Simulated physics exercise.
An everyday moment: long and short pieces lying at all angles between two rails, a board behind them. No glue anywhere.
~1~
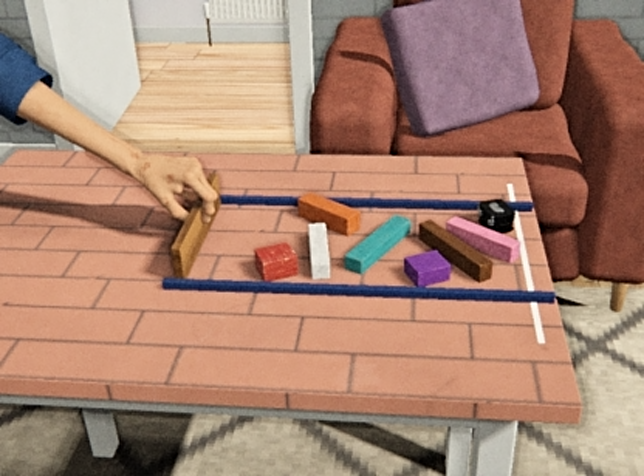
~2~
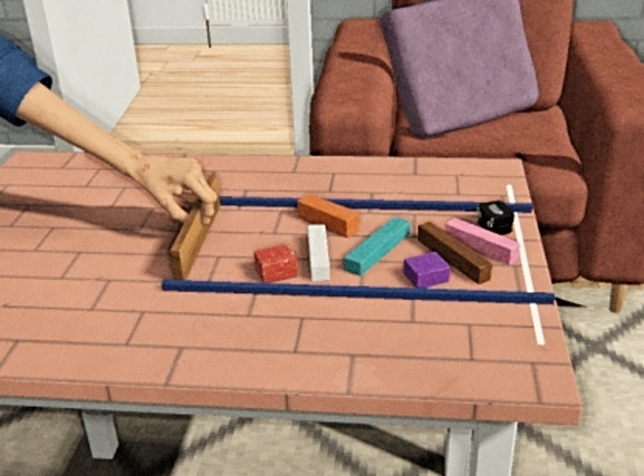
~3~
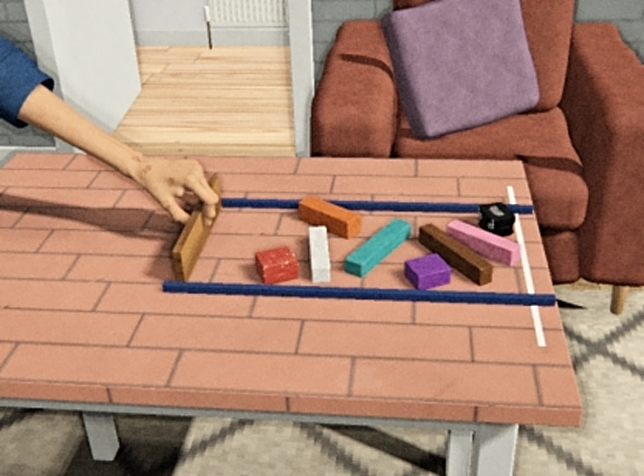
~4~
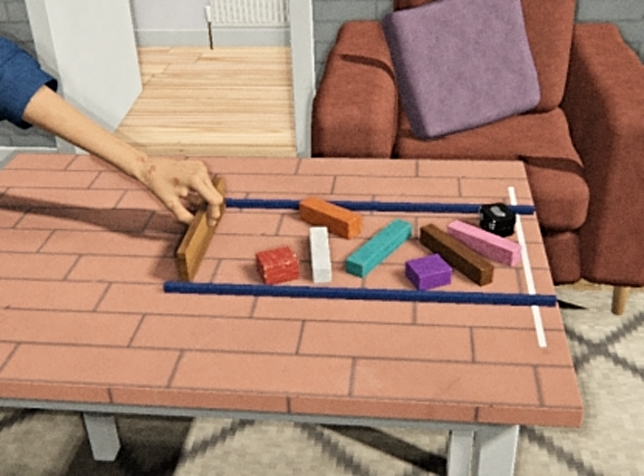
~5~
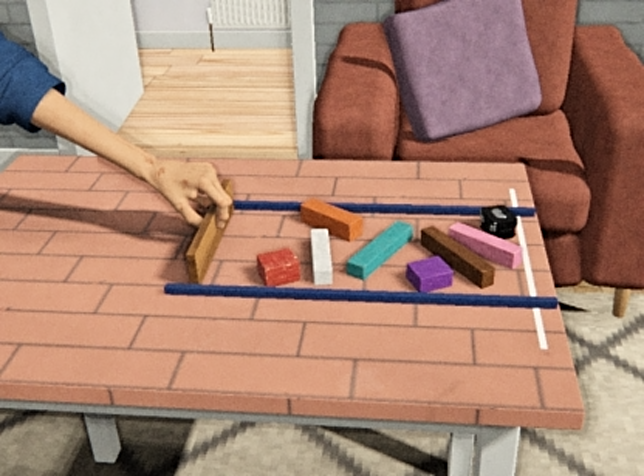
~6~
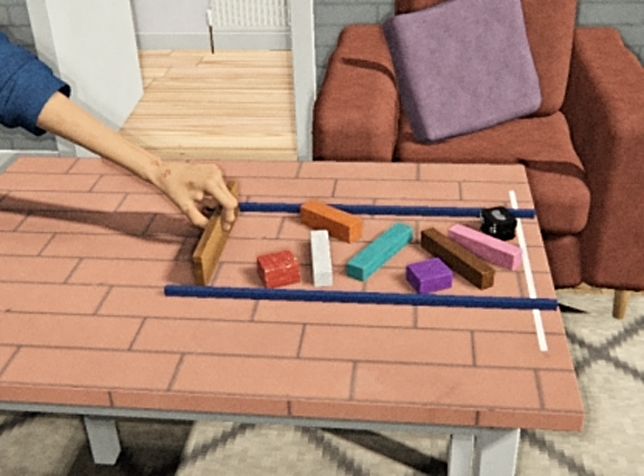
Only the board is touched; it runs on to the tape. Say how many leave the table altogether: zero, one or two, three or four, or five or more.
As it turns out, the number that fall off is five or more.
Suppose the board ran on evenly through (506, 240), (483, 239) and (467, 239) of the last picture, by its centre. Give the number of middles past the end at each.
The counts: 5, 4 and 3.
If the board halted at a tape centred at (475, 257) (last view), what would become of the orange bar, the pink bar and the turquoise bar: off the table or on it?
The orange bar survives, the pink bar comes down, the turquoise bar survives.
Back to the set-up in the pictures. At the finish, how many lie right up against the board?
It touches 1.
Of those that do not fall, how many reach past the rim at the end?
The number is 1.
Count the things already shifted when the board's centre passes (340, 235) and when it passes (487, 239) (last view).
4 and 8.
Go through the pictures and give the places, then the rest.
The first frame shows black case (496, 218); pink bar (482, 239); brown bar (454, 250); board (198, 225); tape (523, 251).
The second frame shows pink bar (481, 241); red block (276, 264).
The third frame shows brown bar (454, 253); white bar (319, 254).
The fourth frame shows black case (498, 221); purple block (428, 273).
The fifth frame shows pink bar (484, 245); turquoise bar (381, 249).
The sixth frame shows black case (498, 225); pink bar (484, 247); brown bar (456, 257); board (218, 232); tape (525, 258).
Soon after, none off yet; black case at rest near (498, 225); pink bar at rest near (484, 247); brown bar at rest near (456, 257).
After that, none off yet; black case at rest near (498, 225); pink bar displaced a little near (494, 244); brown bar displaced a little near (482, 254).
And then, one off so far; black case on its side near (565, 268); pink bar tilting well over near (566, 259); brown bar tilting a little near (564, 257).
In the end, the number that fall off is five or more; gone, white bar, orange bar, turquoise bar, purple block, brown bar, pink bar and black case.
